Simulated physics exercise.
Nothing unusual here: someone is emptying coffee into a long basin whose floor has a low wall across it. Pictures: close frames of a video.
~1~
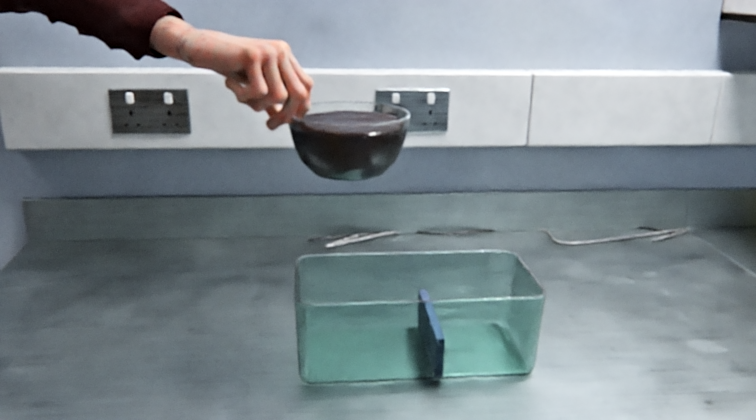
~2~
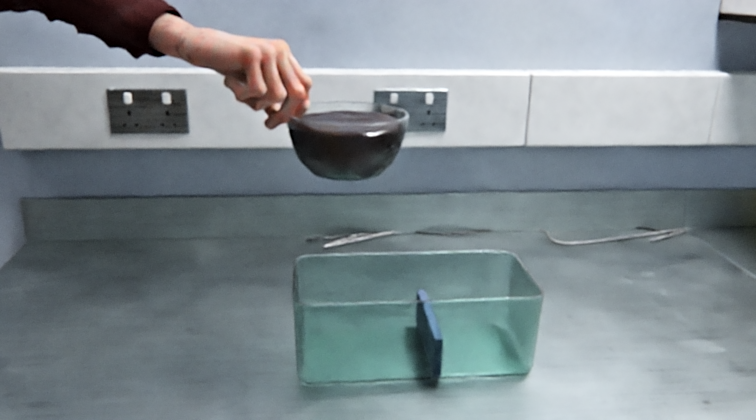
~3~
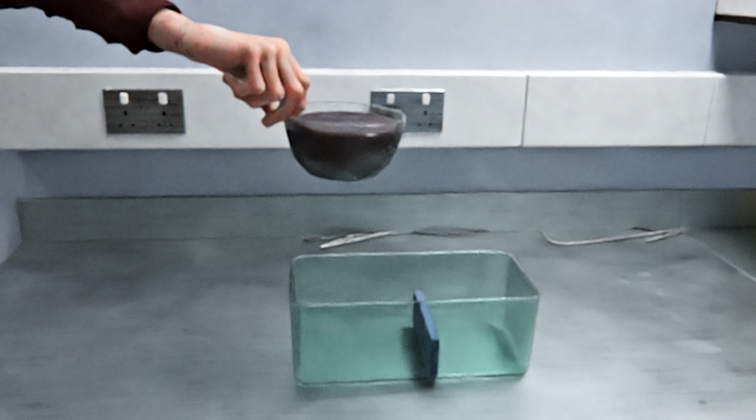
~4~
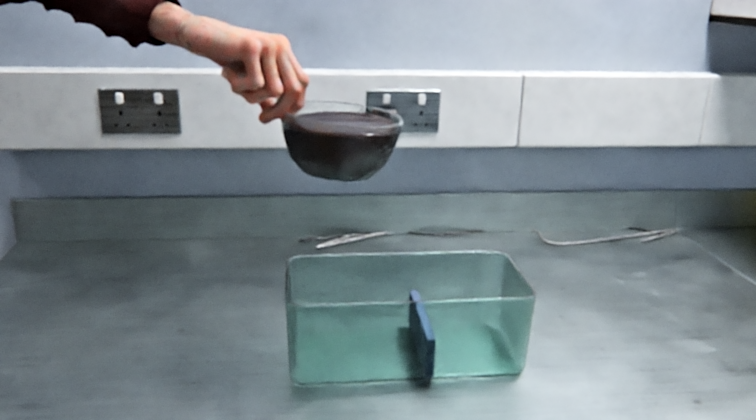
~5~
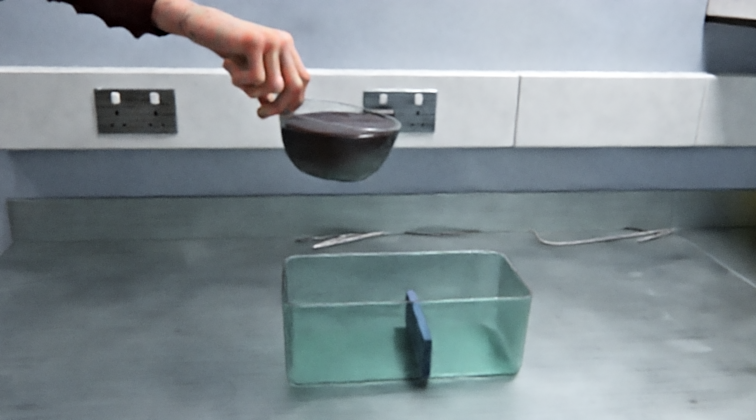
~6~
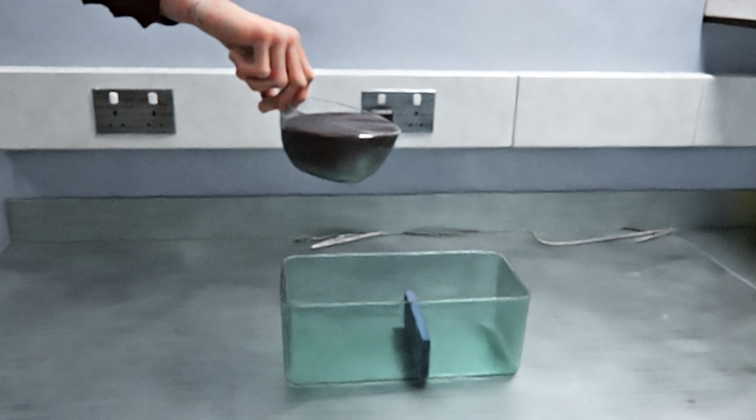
A hand gripping a clear glass bowl of dark coffee holds it almost level above a long glass basin with a low blue wall across its floor. Gradually the hand tilts the bowl a little to the right, its right edge dipping slightly while the coffee stays inside and the basin sits on the grey counter.
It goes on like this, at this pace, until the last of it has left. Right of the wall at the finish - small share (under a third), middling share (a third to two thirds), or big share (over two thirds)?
Big.
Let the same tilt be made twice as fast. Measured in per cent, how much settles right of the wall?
Something like 70 percent.
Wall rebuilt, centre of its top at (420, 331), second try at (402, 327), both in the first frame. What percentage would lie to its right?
Note: Roughly 80 % in case one, 95 % in case two.
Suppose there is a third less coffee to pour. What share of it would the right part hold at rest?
Near 75 parts in a hundred.
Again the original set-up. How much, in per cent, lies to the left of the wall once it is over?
About 15 per cent.
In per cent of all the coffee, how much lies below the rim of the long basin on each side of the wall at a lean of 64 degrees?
Left 0 %, right 20 %.
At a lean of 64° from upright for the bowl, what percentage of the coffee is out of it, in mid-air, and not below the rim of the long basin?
Airborne share: Approx. 35 %.
A moment on, the bowl is tipped part way and 43 per cent is still to pour, 1 is left of the wall and 19 right of it.
Next, the bowl is tipped on its side and 4 per cent is still to pour, 6 is left of the wall and 80 right of it.
Then the bowl is tipped right over and 0 per cent is still to pour, 16 is left of the wall and 82 right of it.
Later the bowl is tipped right over and 0 per cent is still to pour, 16 is left of the wall and 83 right of it.
Finally, 16 per cent lies left of the wall, 83 right of it and 1 outside.
